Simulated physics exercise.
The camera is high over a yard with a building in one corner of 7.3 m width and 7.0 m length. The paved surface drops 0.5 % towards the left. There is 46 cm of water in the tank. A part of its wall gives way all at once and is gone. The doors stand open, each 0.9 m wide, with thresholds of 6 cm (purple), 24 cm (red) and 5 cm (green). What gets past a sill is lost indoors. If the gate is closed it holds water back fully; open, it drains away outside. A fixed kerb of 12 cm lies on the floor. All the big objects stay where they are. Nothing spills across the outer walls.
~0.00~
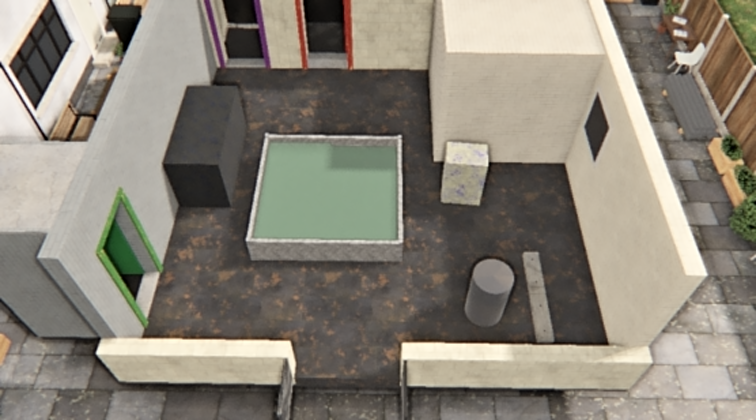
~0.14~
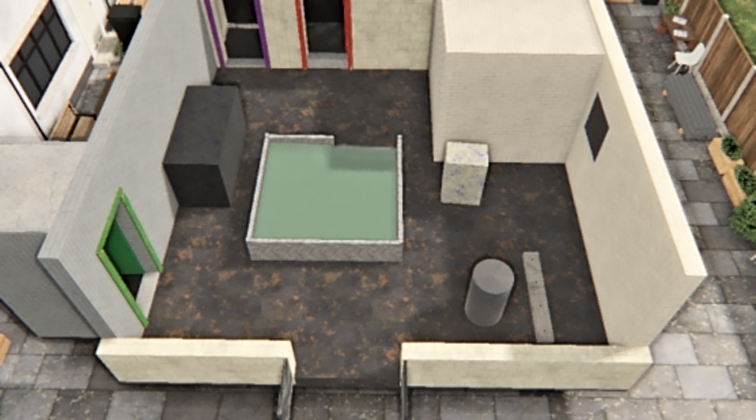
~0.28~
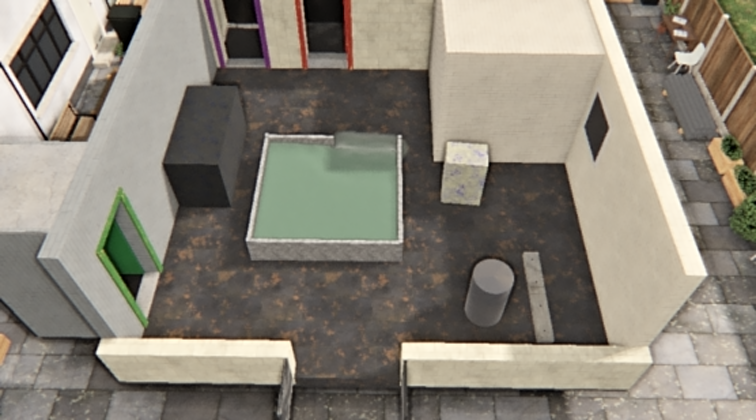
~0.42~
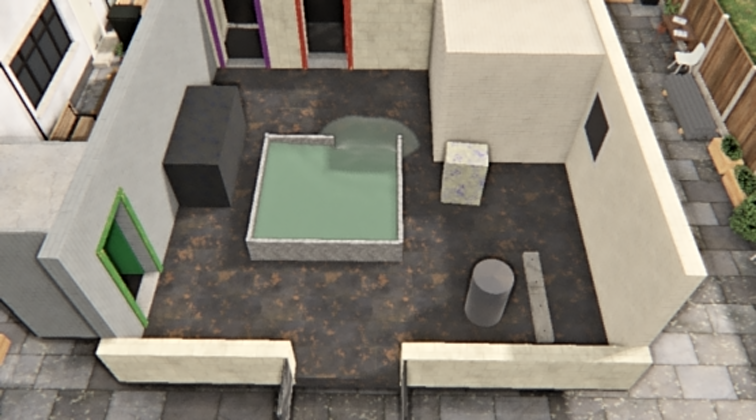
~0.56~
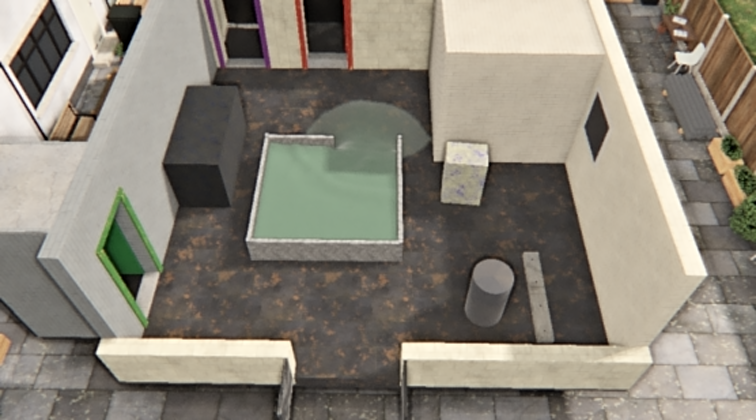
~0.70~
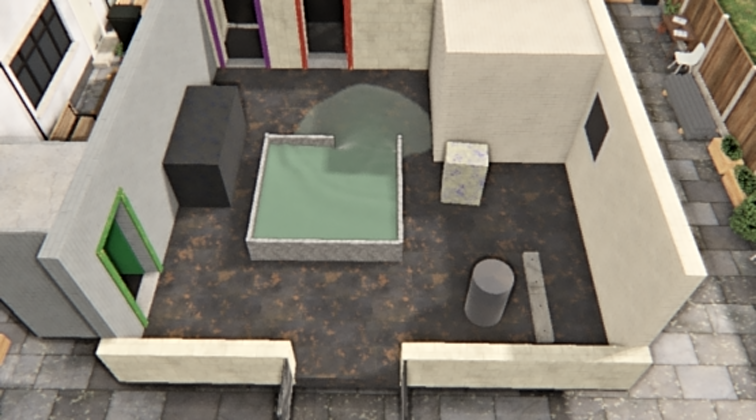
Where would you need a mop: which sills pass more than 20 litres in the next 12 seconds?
The water let in: At the purple door it passes the limit; at the red door it does not reach the limit; at the green door it stays under the limit.
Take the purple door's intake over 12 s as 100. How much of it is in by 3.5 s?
About 0 per cent.
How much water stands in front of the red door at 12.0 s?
Roughly 9.0 cm deep.
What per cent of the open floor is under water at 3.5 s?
Near 25 per cent is wet.
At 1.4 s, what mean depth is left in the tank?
About 37 cm.
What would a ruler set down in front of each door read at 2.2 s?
In cm: Purple 3, red 18, green 0.
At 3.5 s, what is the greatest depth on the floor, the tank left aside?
Up to some 26 cm.
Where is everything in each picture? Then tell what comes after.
The tank at (330, 188) is whole and still, 46 cm deep, in the first picture.
The front is at (334, 151), 0.7 m from the gap at (366, 153); 0.2 m2 of floor is under water; 46 cm left at the back of the tank, in the second picture.
Water pours out at (366, 154) and has run 0.8 m, to (335, 138); deepest outside 20 cm, 46 cm at the tank's back, in the third picture.
Water pours out at (366, 154) and has run 1.2 m, to (336, 123); deepest outside 21 cm, 46 cm at the tank's back, in the fourth picture.
The front is at (352, 104), 1.6 m from the gap at (366, 154); 2.5 m2 of floor is under water; 46 cm left at the back of the tank, in the fifth picture.
The front is at (359, 87), 2.1 m from the gap at (366, 153); 3.7 m2 of floor is under water; 46 cm left at the back of the tank, in the sixth picture.
After 1.4 s water covers 20 % of the floor and is deepest (24 cm) near (377, 149); purple door not reached, red door 14 cm at the sill, 0 L in, green door not reached.
After 2.2 s water covers 20 % of the floor and is deepest (36 cm) near (419, 73); purple door 3 cm at the sill, 0 L in, red door 18 cm at the sill, 0 L in, green door not reached.
After 3.5 s water covers 25 % of the floor and is deepest (26 cm) near (402, 73); purple door 8 cm at the sill, 0 L in, red door 20 cm at the sill, 0 L in, green door not reached.
After 7.0 s water covers 45 % of the floor and is deepest (20 cm) near (215, 77); purple door 20 cm at the sill, 114 L in, red door 13 cm at the sill, 0 L in, green door 1 cm at the sill, 0 L in.
After 12.0 s water covers 70 % of the floor and is deepest (15 cm) near (210, 128); purple door 14 cm at the sill, 298 L in, red door 9 cm at the sill, 0 L in, green door 5 cm at the sill, 0 L in.
